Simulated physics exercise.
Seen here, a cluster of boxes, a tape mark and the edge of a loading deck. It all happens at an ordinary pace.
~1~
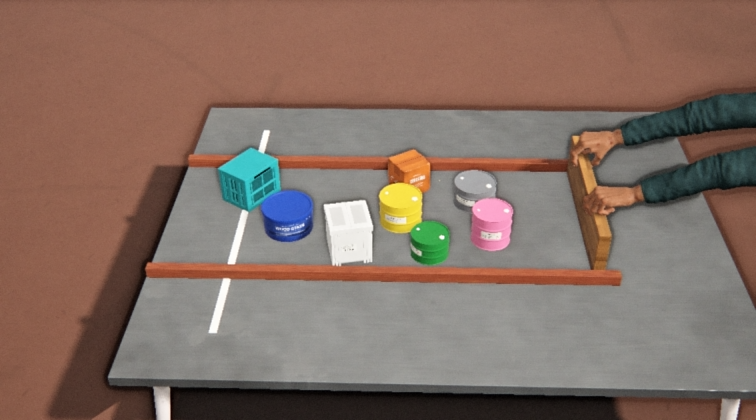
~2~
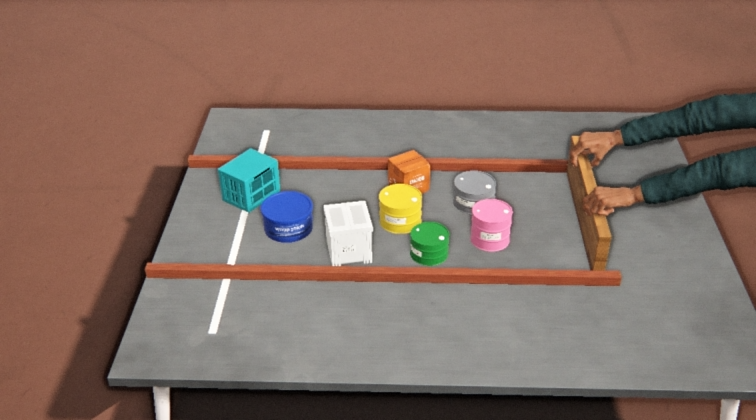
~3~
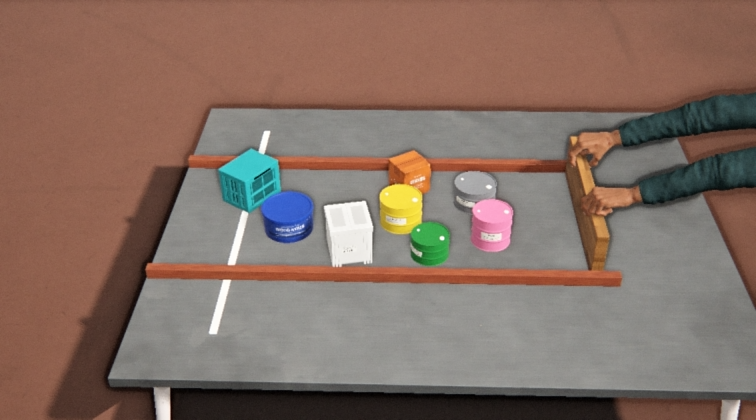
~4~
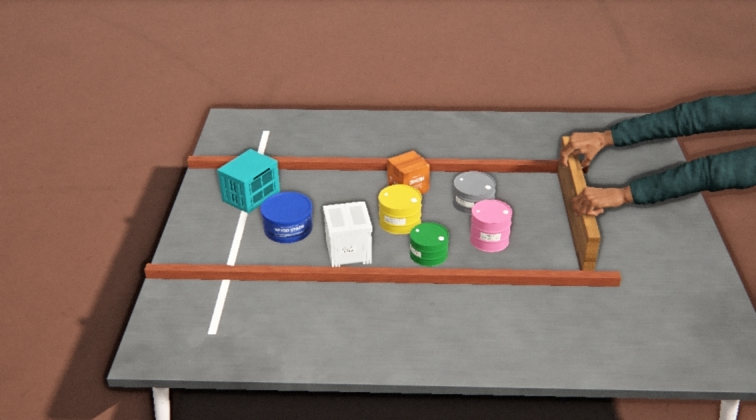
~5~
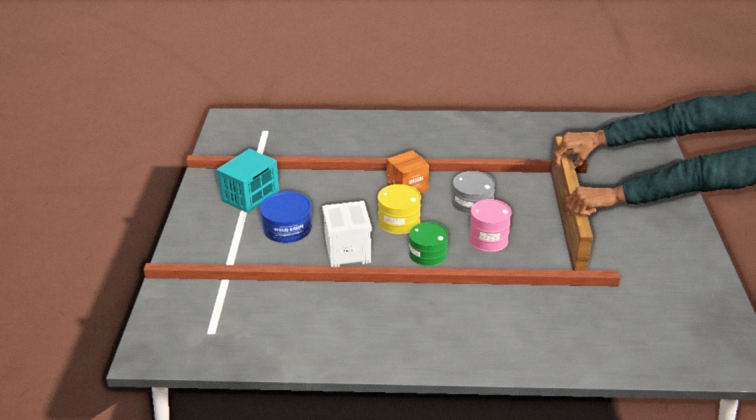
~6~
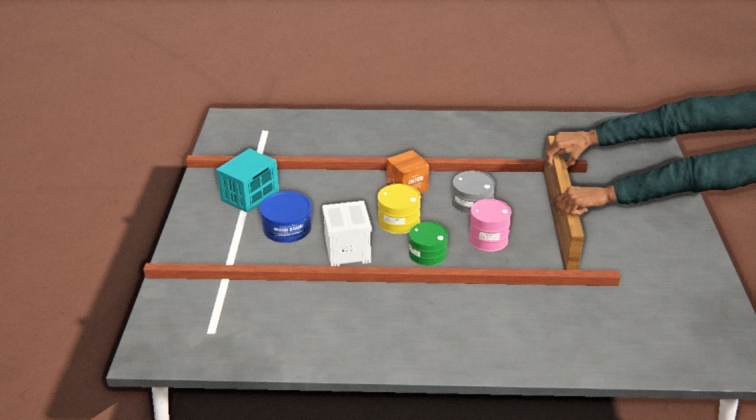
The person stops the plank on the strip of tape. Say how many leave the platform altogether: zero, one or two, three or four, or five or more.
The number that fall off is one or two.
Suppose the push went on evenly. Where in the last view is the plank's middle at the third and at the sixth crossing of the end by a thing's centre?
About (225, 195), then (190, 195).
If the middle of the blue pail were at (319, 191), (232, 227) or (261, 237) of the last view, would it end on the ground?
In turn it remains up; comes down; falls.
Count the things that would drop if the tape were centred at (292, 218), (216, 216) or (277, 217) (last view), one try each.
The counts: 0, 3 and 0.
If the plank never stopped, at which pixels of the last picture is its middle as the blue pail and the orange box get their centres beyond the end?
At (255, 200) for the blue pail; at (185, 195) for the orange box.
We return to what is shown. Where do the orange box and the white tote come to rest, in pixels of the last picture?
Near (237, 164) and (171, 237).
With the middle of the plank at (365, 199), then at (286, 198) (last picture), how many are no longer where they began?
At the one place 7, at the other 8.
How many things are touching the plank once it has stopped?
That makes 4.
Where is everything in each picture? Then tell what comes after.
Turquoise crate (250, 180); blue pail (288, 216); white tote (349, 233); plank (587, 202); tape (244, 216), in the first picture.
Blue pail (288, 217); orange box (409, 175), in the second picture.
White tote (349, 234); green canister (430, 244), in the third picture.
Turquoise crate (249, 181); plank (577, 203), in the fourth picture.
Blue pail (287, 217); grey canister (473, 193), in the fifth picture.
Turquoise crate (248, 180); blue pail (286, 217); white tote (347, 234); plank (562, 202); tape (242, 217), in the sixth picture.
Soon after, none off yet; turquoise crate at rest near (248, 180); blue pail at rest near (286, 217); white tote at rest near (347, 234).
Then, none off yet; turquoise crate at rest near (248, 180); blue pail moving near (282, 216); white tote moved about its own width near (315, 235).
Further on, none off yet; turquoise crate moved a little near (239, 178); blue pail moved about its own width near (208, 216); white tote moved well along near (231, 236).
At rest, the number that fall off is one or two; fallen, blue pail.
